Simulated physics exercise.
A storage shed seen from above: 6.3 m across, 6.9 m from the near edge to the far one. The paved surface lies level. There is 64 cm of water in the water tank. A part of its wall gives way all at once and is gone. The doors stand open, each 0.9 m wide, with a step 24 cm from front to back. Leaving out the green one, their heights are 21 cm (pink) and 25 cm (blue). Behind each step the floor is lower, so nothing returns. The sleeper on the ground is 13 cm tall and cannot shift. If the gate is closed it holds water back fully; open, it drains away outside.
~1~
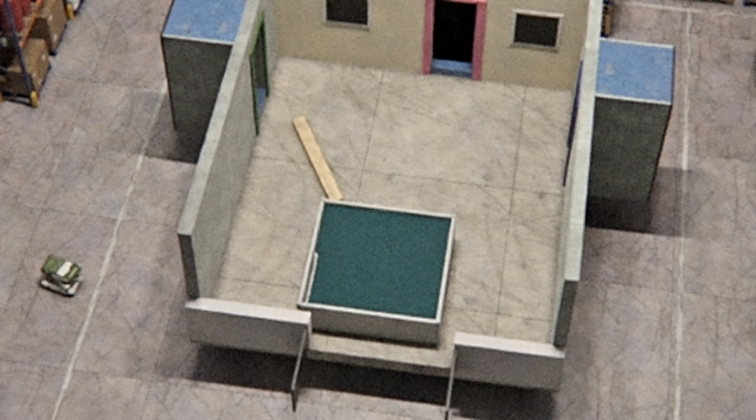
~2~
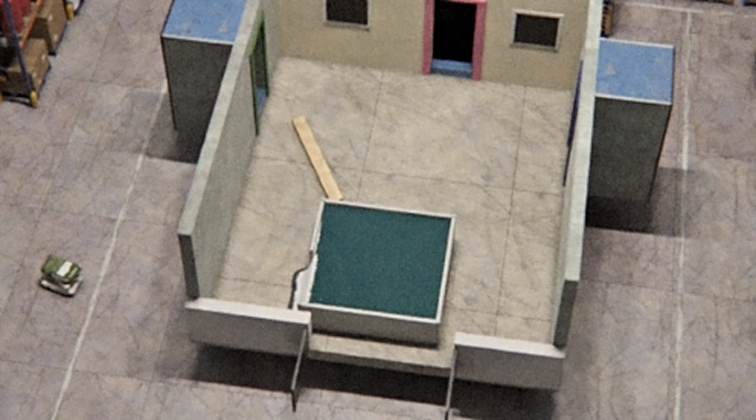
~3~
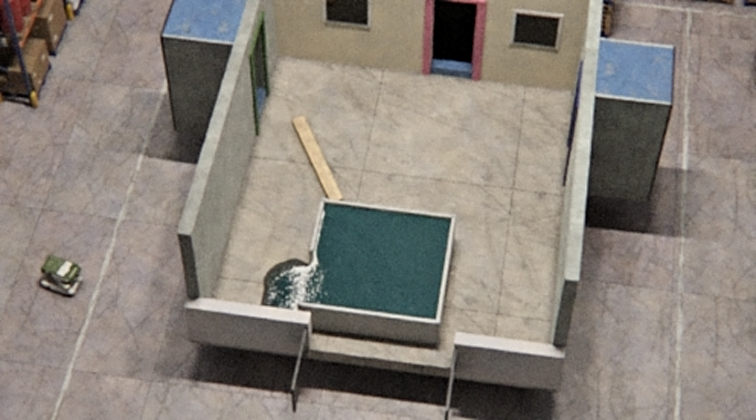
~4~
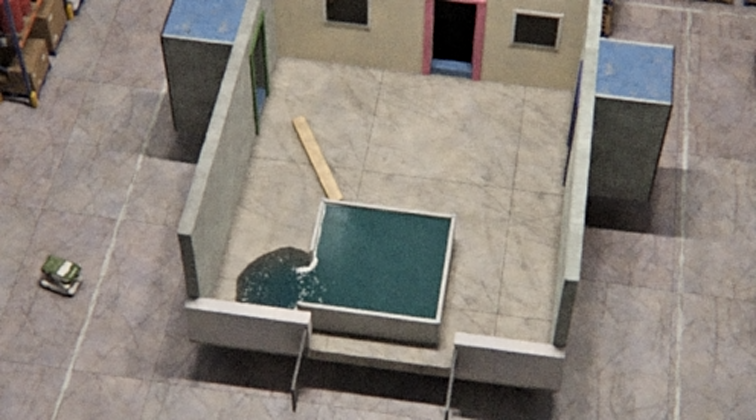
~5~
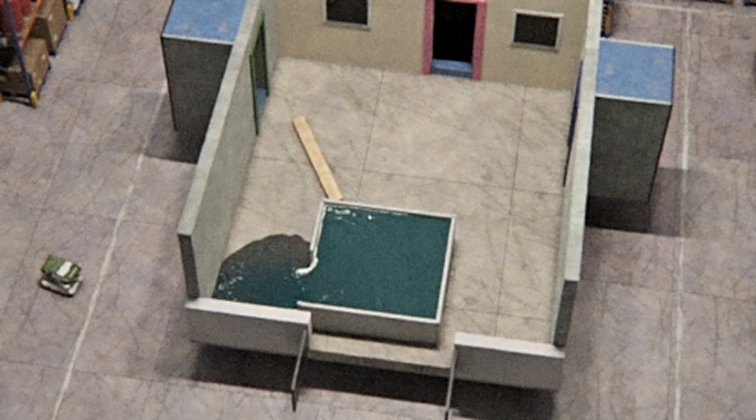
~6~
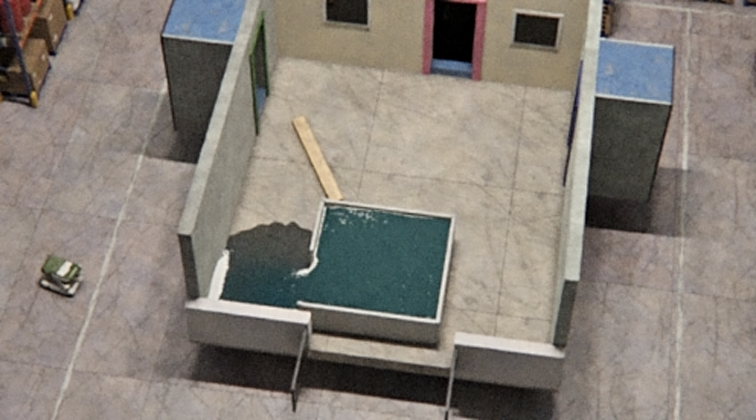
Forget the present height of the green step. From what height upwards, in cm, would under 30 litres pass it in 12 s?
About 18 cm.
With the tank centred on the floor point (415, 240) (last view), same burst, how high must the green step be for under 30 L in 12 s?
About 12.5 cm.
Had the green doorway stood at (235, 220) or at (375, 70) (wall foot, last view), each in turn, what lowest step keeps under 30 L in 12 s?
About 13.5 and 7.0 cm.
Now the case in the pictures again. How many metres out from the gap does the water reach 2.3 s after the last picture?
About 6.0 m.
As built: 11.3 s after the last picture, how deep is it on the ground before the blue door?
Some 9.5 cm.
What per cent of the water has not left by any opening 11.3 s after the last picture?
Some 92 per cent remains.
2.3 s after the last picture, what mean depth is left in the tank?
Roughly 35 cm on average.
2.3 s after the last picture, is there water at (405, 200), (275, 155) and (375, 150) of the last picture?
In that order: Dry, under water, dry.
Then, 0.7 s after the last picture water covers 10 % of the floor, deepest (57 cm) near (208, 315); it has not reached the green door.
Then, 2.3 s after the last picture water covers 35 % of the floor, deepest (40 cm) near (208, 315); 7 cm at the green door, 0 litres in over its 26 cm step.
Then, 11.3 s after the last picture water covers 95 % of the floor, deepest (14 cm) near (538, 368); 9 cm at the green door, 4 litres in over its 26 cm step.
At the green door as built, the water peaked near 26 cm, 4.1 s after the last picture.
Run again over the same 12 s with other heights there, 51 litres in over 15.5 cm, 16 litres over 21 cm. The limit of 30 litres is kept from about 18 cm up.
